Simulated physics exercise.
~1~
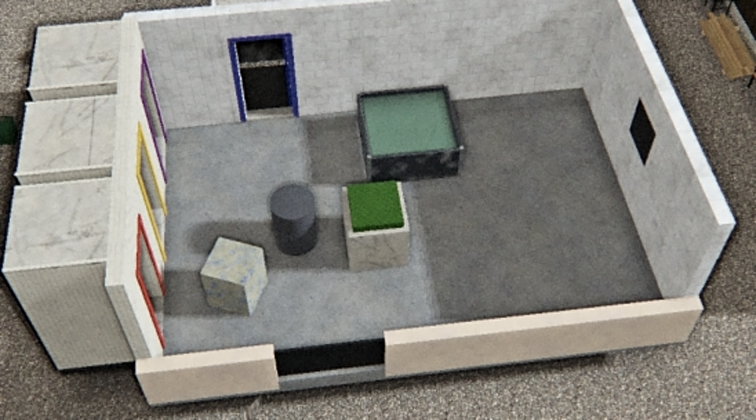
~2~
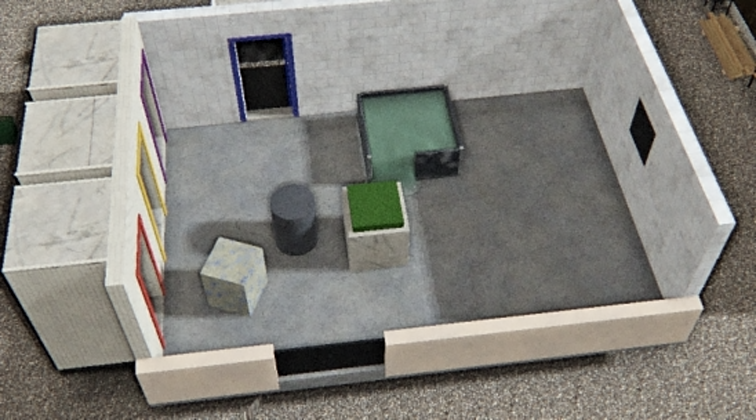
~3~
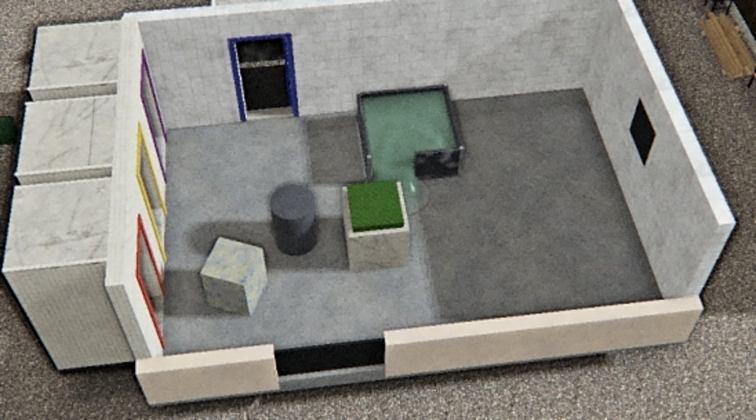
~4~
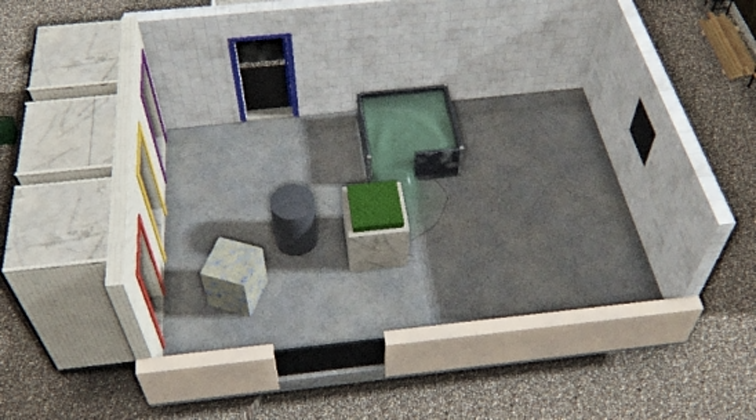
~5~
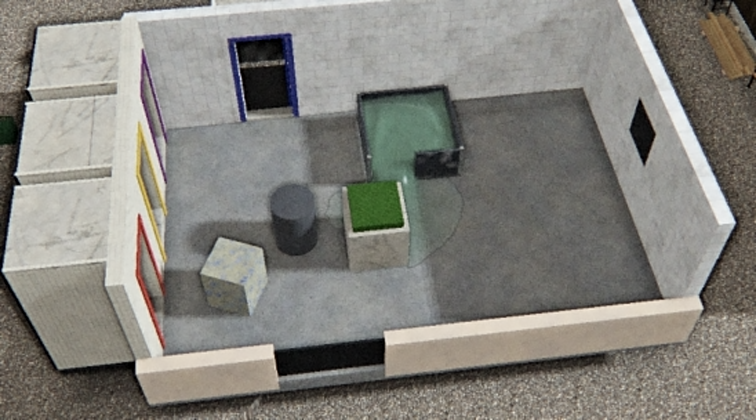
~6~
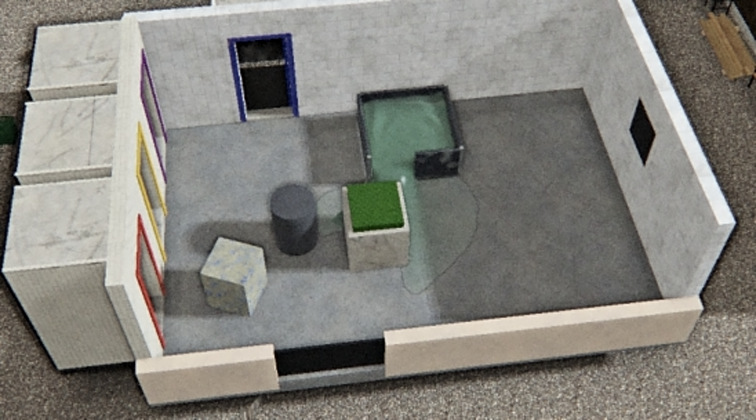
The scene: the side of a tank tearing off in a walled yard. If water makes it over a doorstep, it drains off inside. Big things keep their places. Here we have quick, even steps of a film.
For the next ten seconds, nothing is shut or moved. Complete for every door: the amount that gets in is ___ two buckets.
Yellow door: At most; blue door: At most; purple door: At most; red door: More than.
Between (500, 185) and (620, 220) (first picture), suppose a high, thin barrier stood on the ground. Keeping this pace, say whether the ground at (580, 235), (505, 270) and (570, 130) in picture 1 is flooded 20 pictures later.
Results in order: Swamped / swamped / bone-dry.
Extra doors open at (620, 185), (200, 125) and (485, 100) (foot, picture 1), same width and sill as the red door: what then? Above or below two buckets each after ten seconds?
Each in turn, the new doors: Remains within bounds, breaks the limit, remains within bounds.
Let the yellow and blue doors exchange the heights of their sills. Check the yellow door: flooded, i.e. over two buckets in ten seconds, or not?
Reading - yellow door: Above the limit.
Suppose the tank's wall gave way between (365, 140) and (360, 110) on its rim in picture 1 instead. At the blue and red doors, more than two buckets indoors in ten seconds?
The blue door tops the limit and the red door tops the limit.
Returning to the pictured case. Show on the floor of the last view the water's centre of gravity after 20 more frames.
I'd place it roughly at (388, 206).
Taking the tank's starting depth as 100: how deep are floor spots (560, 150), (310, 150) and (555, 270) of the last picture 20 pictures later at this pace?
The three come to near 0, 2 and 2 per cent respectively.
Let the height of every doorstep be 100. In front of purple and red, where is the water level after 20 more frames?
Around 60 in a hundred for the first and 10 in a hundred for the second.
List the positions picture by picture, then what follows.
Still water in the water tank at (409, 123), in the first picture.
Water pours out at (393, 173) and has run to (417, 186), in the second picture.
Water pours out at (393, 174) and has run to (412, 211), in the third picture.
The front is at (413, 235), out from the gap at (393, 174), in the fourth picture.
The front is at (412, 264), out from the gap at (393, 174), in the fifth picture.
The front is at (420, 287), out from the gap at (393, 173), in the sixth picture.
A moment on, water covers 20 % of the floor; the yellow door not reached, the blue door not reached, the purple door not reached, the red door not reached.
Next, water covers 40 % of the floor; the yellow door wet at the sill, nothing in, the blue door not reached, the purple door wet at the sill, nothing in, the red door not reached.
Then, water covers 50 % of the floor; the yellow door wet at the sill, nothing in, the blue door wet at the sill, nothing in, the purple door wet at the sill, nothing in, the red door not reached.
Later, water covers 75 % of the floor; the yellow door wet at the sill, nothing in, the blue door under two buckets in, the purple door wet at the sill, nothing in, the red door wet at the sill, nothing in.
In the end, water covers 100 % of the floor; the yellow door wet at the sill, nothing in, the blue door under two buckets in, the purple door wet at the sill, nothing in, the red door over two buckets in.
